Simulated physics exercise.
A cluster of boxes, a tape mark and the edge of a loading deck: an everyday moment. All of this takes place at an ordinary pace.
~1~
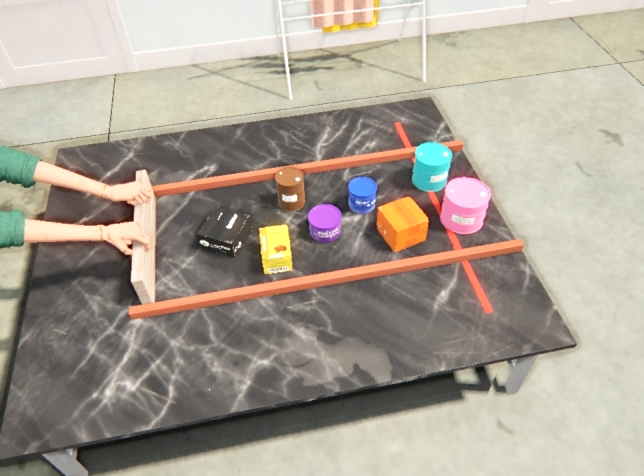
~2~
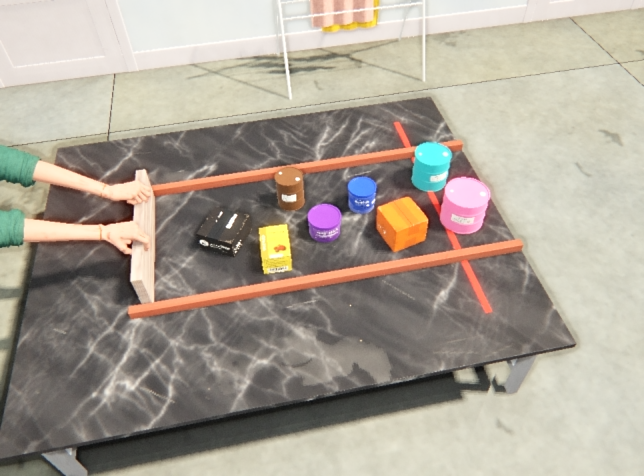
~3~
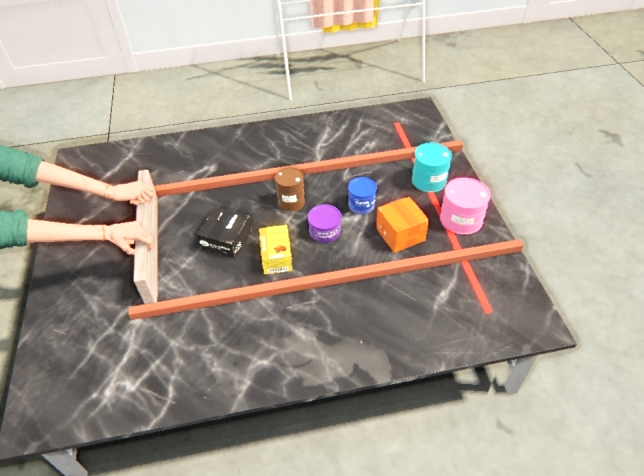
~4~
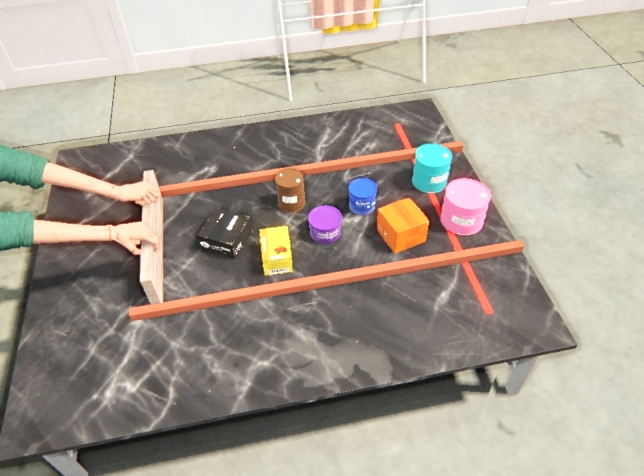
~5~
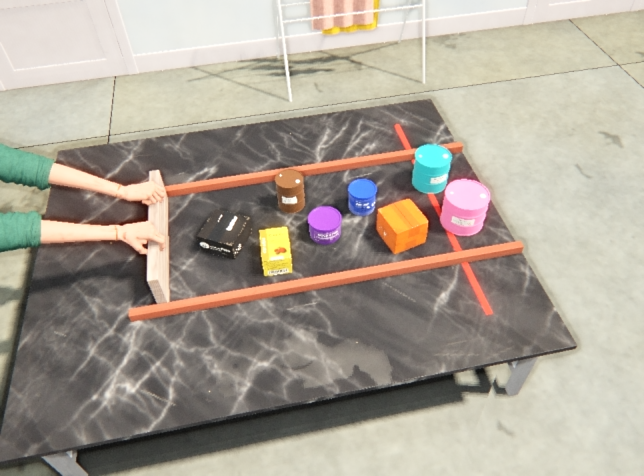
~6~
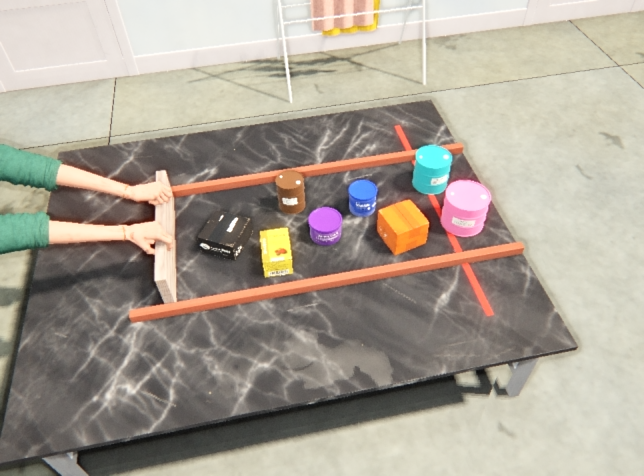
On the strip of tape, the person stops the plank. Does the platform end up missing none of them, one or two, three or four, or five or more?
It is missing one or two.
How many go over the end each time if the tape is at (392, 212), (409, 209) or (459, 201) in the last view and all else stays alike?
In order, 0, 0 and 5.
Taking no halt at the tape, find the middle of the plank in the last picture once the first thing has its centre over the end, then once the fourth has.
At the first moment about (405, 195), at the next about (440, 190).
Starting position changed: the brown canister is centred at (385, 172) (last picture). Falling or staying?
Note: Brown canister is safe.
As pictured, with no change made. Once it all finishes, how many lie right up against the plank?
The answer is 3.
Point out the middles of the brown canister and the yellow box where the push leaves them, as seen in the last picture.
For the brown canister it's (438, 166), and for the yellow box it's (472, 221).
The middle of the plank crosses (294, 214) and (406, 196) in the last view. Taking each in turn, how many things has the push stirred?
Counting first: 4, next 8.
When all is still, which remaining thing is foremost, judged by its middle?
Orange box.
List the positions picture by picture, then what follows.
Pink canister (465, 206); turquoise canister (431, 167); orange box (402, 224); plank (145, 235); tape (436, 202), in the first picture.
Turquoise canister (431, 167); black parcel (225, 232), in the second picture.
Orange box (402, 224); blue pail (362, 196), in the third picture.
Pink canister (465, 207); yellow box (276, 251), in the fourth picture.
Turquoise canister (431, 169); brown canister (290, 191), in the fifth picture.
Pink canister (465, 209); turquoise canister (432, 170); orange box (402, 227); plank (165, 235); tape (436, 205), in the sixth picture.
Soon after, none off yet; pink canister at rest near (465, 209); turquoise canister at rest near (432, 170); orange box at rest near (402, 227).
Then, none off yet; pink canister moved a little near (470, 209); turquoise canister at rest near (432, 170); orange box moved about its own width near (434, 230).
At rest, the number that fall off is one or two; fallen, pink canister.
